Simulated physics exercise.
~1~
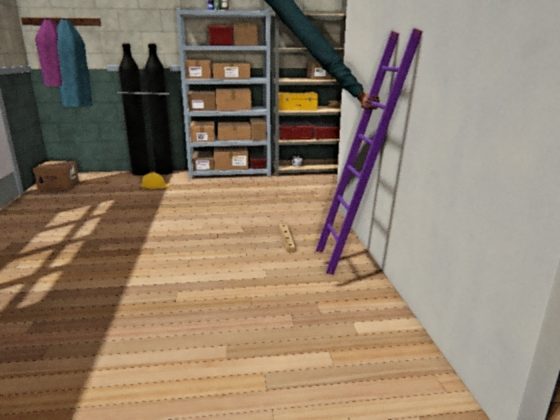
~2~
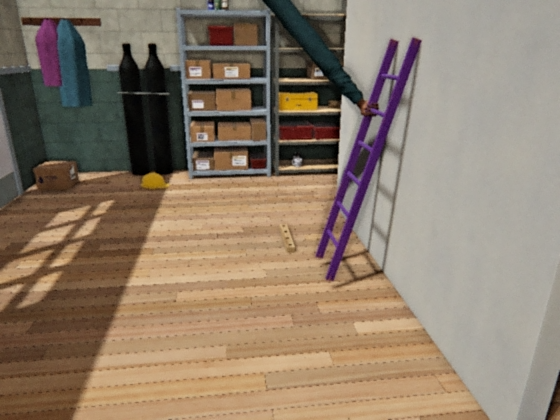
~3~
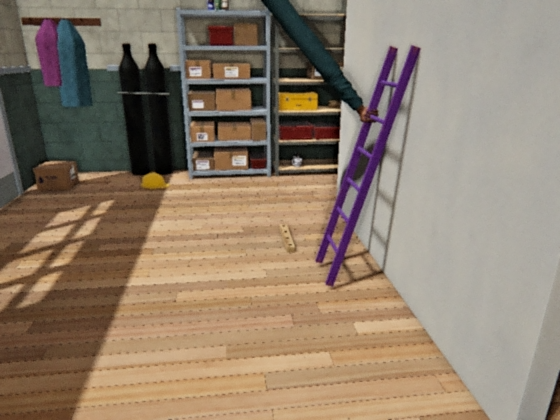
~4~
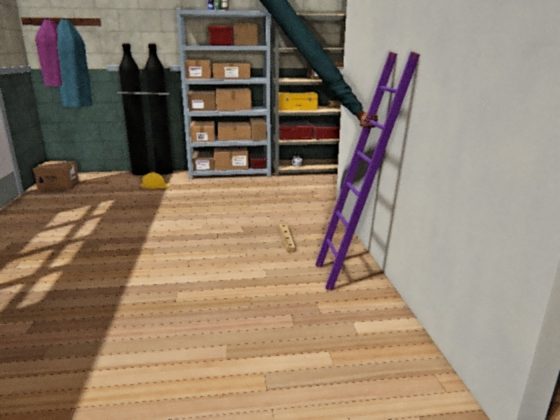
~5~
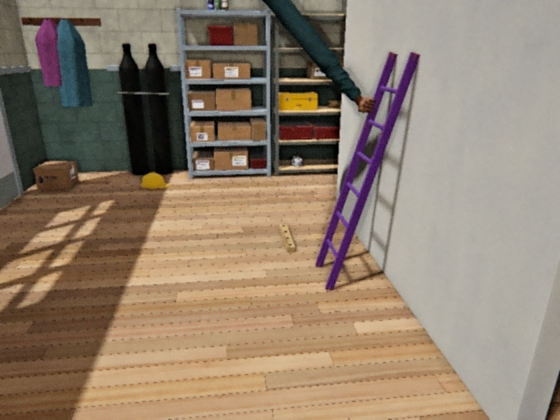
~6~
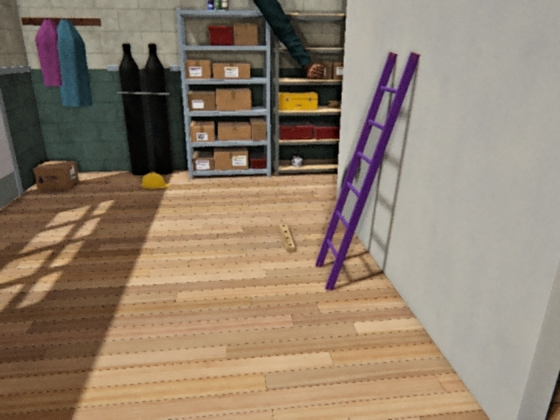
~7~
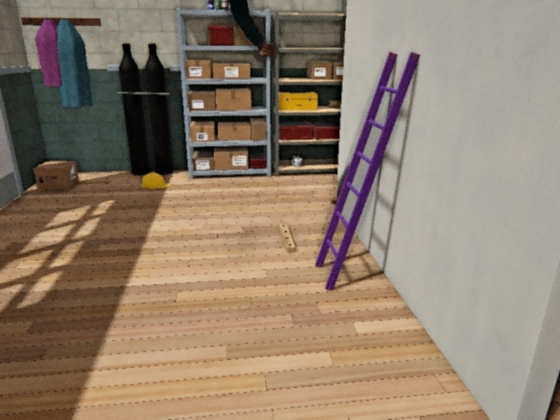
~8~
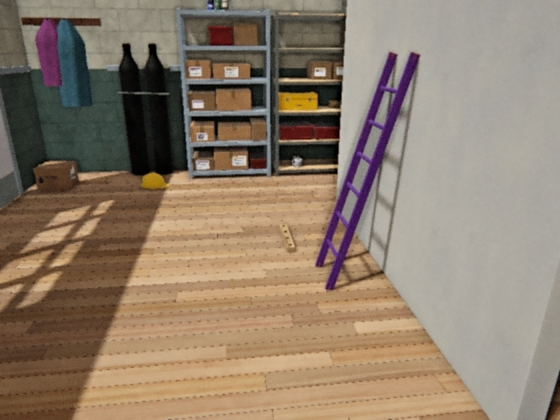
The footage shows a hand in a dark teal sleeve holding a purple ladder against a pale wall on a wooden floor, its foot sliding slightly outward as the ladder lowers. The hand lets go and withdraws upward out of view, and the ladder stays leaning, still.
